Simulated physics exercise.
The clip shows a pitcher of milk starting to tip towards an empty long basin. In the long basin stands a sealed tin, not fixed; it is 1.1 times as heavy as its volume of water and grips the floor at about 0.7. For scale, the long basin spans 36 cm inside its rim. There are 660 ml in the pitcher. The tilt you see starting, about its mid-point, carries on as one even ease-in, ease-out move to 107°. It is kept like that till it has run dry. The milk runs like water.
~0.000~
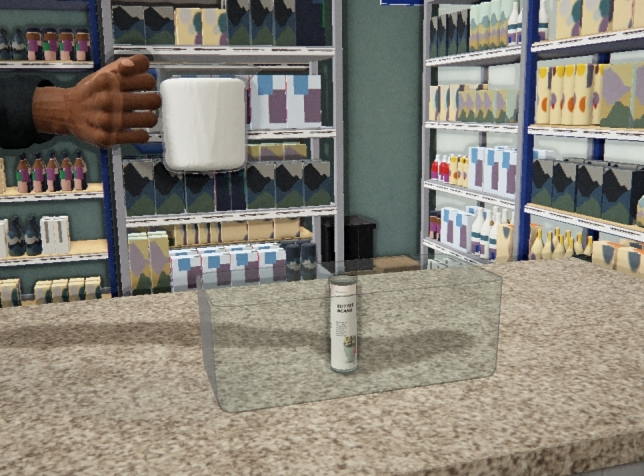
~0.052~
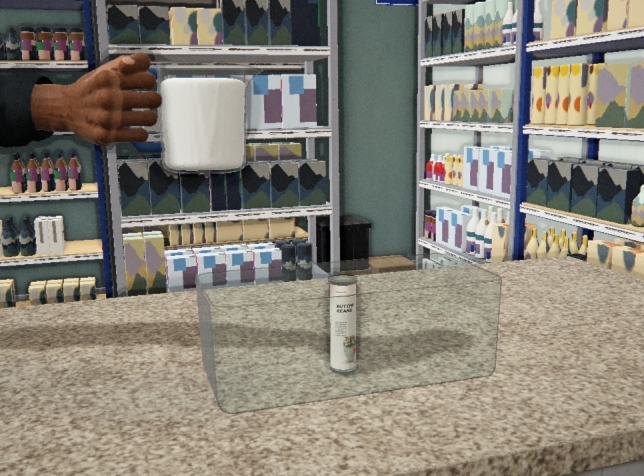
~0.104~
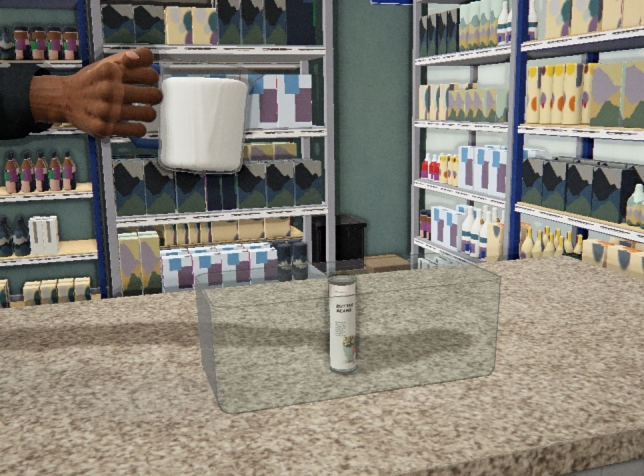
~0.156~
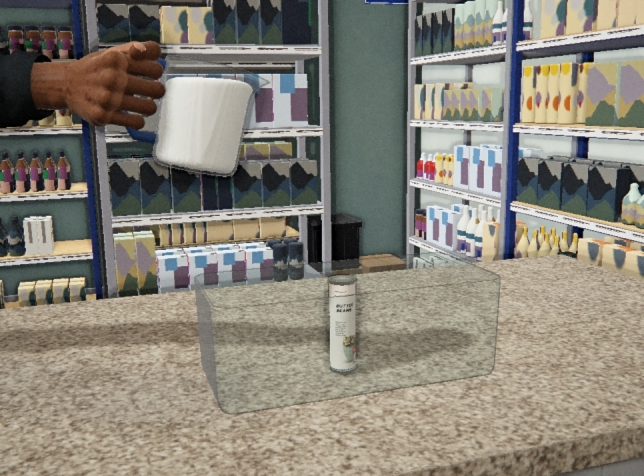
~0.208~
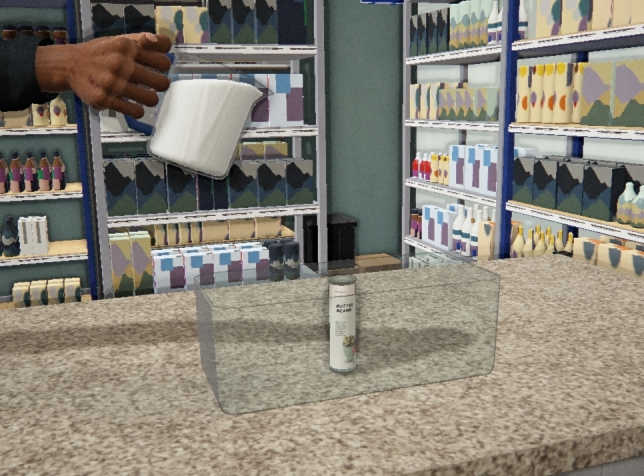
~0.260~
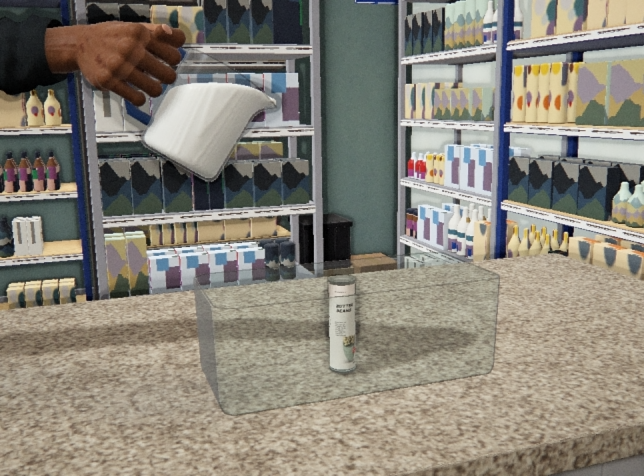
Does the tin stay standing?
It goes over.
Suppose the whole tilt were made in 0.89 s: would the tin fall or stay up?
The tin falls.
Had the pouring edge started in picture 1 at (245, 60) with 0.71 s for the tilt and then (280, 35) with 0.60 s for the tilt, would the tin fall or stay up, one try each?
First it goes over; then it stays up.
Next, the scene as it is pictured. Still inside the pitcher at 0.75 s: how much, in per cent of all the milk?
About 14 per cent.
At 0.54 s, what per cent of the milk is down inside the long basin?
Near 10 in a hundred.
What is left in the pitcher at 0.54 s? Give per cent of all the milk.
Near 58 in a hundred.
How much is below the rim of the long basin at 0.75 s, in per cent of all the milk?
Some 62 per cent.
After 0.54 s the tilt is 94° and 58 per cent is still to pour; the tin stands where it began.
After 0.75 s the tilt is 107° and 14 per cent is still to pour; the tin stands 2 cm from where it began.
After 0.96 s the tilt is 107° and 2 per cent is still to pour; the tin lies on its side.
After 1.20 s the tilt is 107° and 0 per cent is still to pour; the tin lies on its side.
In the end the tin lies on its side.
